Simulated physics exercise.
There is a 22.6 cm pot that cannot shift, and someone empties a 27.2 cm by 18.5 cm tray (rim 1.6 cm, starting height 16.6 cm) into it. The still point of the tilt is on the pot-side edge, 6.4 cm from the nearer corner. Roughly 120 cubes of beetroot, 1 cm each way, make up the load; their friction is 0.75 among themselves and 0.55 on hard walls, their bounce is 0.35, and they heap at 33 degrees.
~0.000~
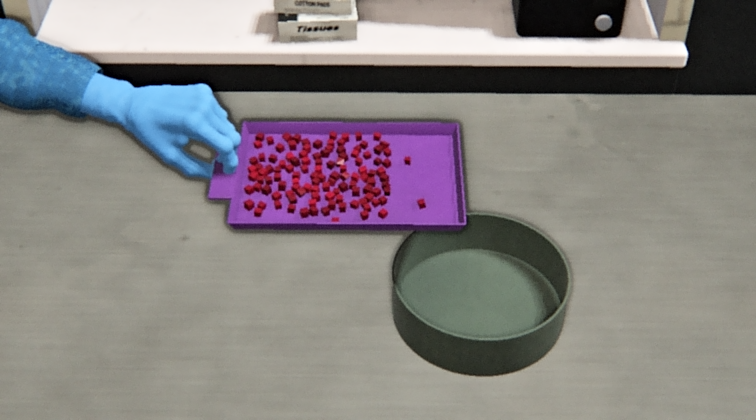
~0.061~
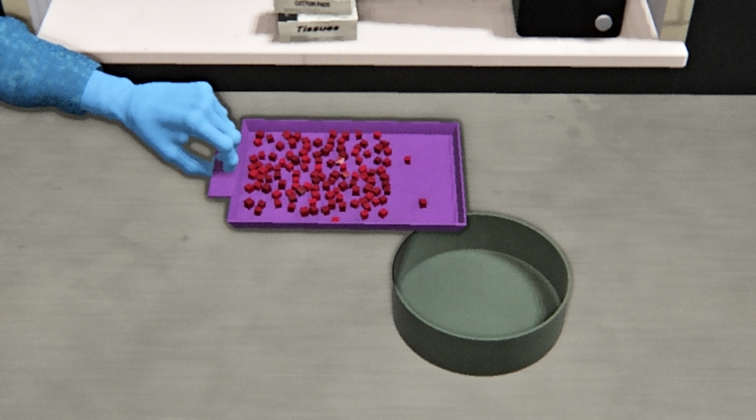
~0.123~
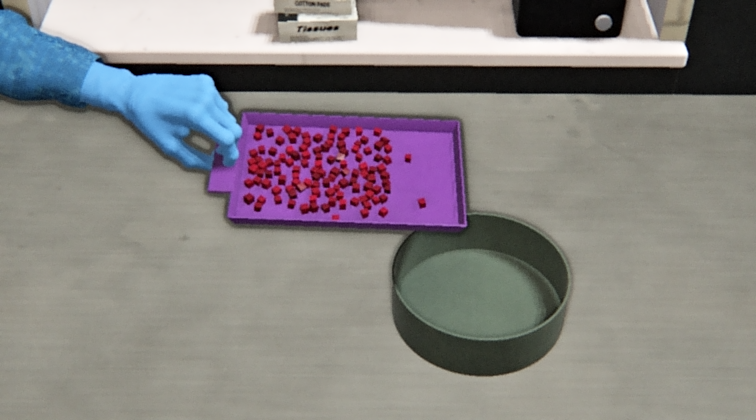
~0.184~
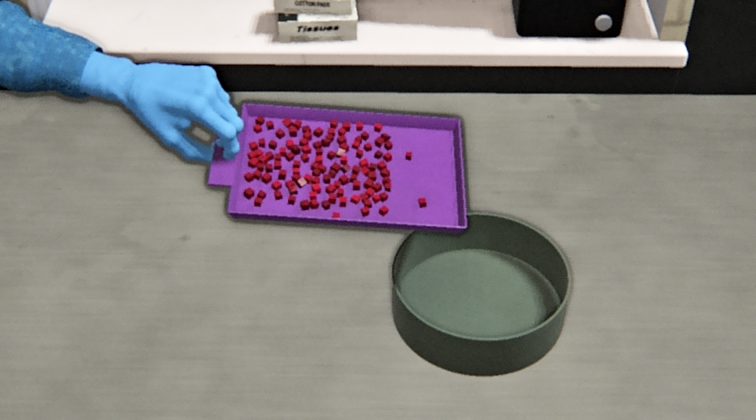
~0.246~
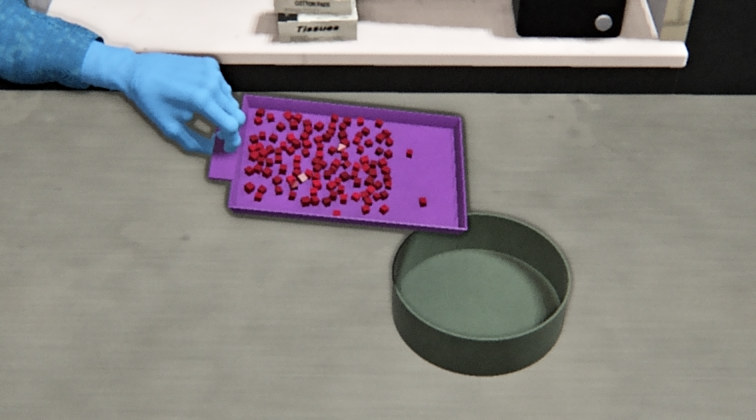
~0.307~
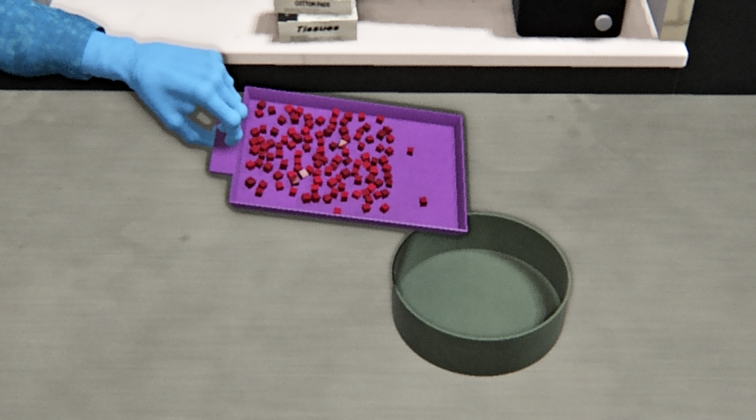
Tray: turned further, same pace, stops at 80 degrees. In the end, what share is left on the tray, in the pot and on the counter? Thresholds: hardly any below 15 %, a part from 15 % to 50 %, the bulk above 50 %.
Tray: I'd expect a modest amount. Pot: I'd expect the greater amount. Counter: I'd expect little or nothing.
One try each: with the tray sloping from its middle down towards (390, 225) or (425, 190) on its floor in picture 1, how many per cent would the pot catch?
Near 75 and 50 per cent, in that order.
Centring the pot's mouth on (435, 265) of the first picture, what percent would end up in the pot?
Something like 75 per cent would settle in it.
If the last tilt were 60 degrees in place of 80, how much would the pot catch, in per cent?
It would be near 60 per cent.
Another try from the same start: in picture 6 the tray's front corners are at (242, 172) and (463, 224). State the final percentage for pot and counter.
Final per cent - pot 70, counter 5.
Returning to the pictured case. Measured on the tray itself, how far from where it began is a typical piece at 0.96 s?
Displacement on the tray: Roughly 9 cm.
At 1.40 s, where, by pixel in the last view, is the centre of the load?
I'd put it close to (461, 258).
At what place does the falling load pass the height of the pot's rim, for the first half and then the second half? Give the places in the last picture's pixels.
Roughly (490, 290) to begin with, later roughly (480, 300).
After 0.96 s, tilt 44 degrees; the tray holds 100 %, the pot 0 %.
After 1.40 s, tilt 65 degrees; the tray holds 50 %, the pot 50 %.
Then, at 1.91 s, tilt 80 degrees; the tray holds 40 %, the pot 60 %.
At rest (2.5 s), tray 40 %, pot 60 %, counter 0 %.
